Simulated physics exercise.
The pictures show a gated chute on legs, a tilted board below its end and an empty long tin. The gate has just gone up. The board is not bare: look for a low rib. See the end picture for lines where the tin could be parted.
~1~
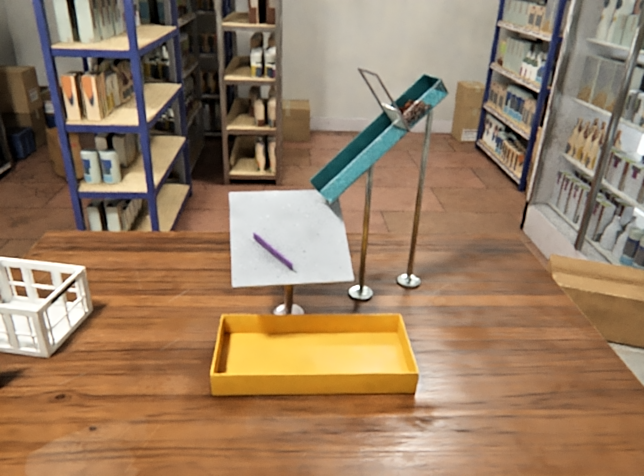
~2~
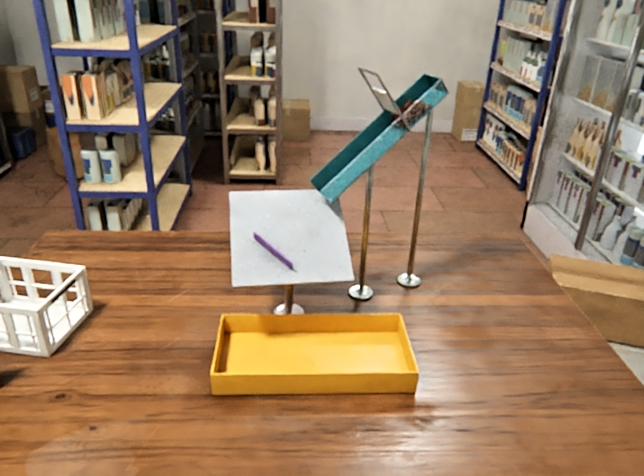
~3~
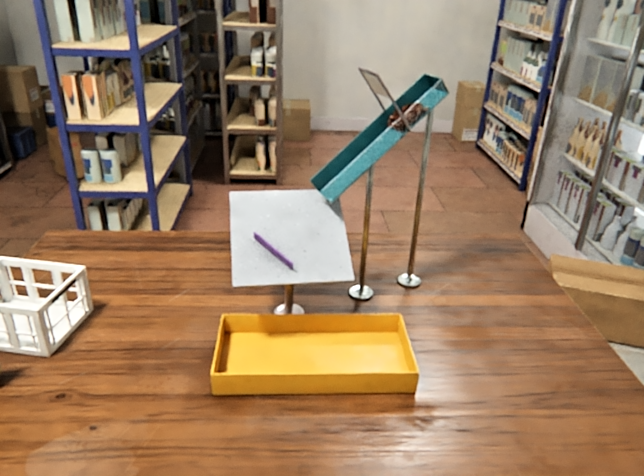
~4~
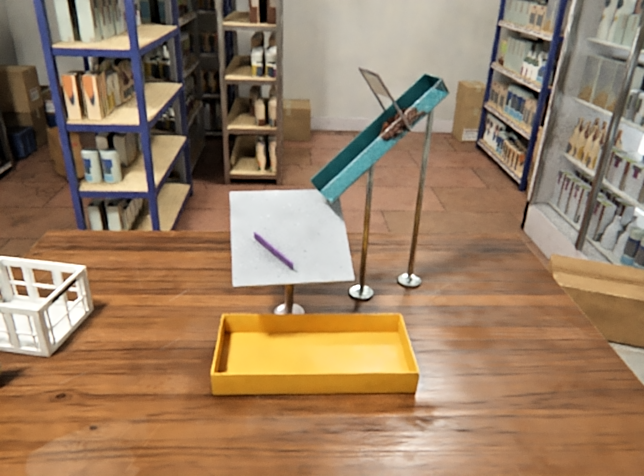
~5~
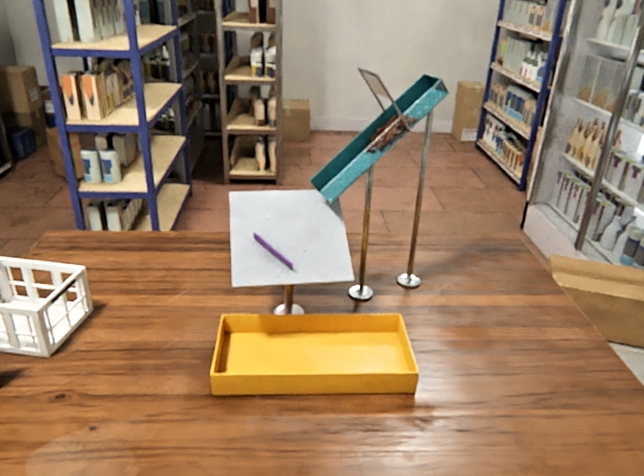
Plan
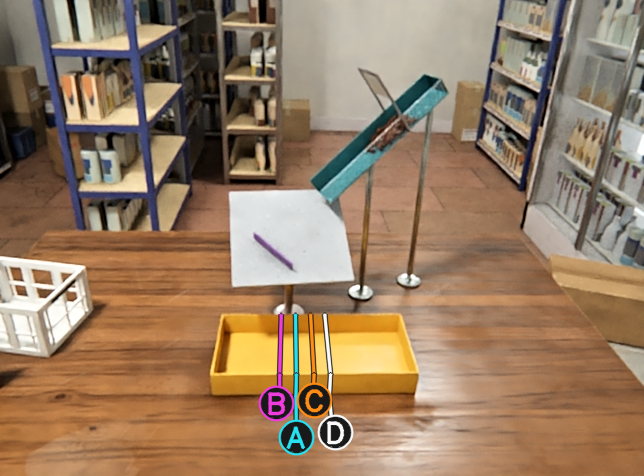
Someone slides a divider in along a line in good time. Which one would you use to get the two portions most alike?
C is best.
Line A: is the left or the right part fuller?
The right side.
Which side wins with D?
More lands on the left.
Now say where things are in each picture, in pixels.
Load behind the gate (410, 111), flat chocolate drops; lip of the chute (325, 198), sloping fairly steeply, in the first picture.
Middle of the board (289, 234), tilted fairly steeply; middle of its low edge (294, 283); of its high edge (284, 190), in the second picture.
Front corners of the tin (212, 374) and (419, 372), empty; front of the load (390, 125), in the third picture.
Middle of the load (401, 122); its front (383, 137), roughly a quarter of the way to the lip; rib from (254, 232) to (293, 264), in the fourth picture.
Middle of the load (391, 131); its front (369, 150), roughly a third of the way to the lip, in the fifth picture.
On the marked copy, line A crosses the front rim at (296, 374); line B crosses the front rim at (279, 374); line C crosses the front rim at (314, 373); line D crosses the front rim at (330, 373).
Choosing A, of what is caught, roughly a quarter on the left of the divider, the larger part on the right.
Choosing B, of what is caught, about a tenth on the left of the divider, almost all on the right.
Choosing C, of what is caught, roughly half on the left of the divider, roughly half on the right.
Choosing D, of what is caught, the larger part on the left of the divider, about a tenth on the right.
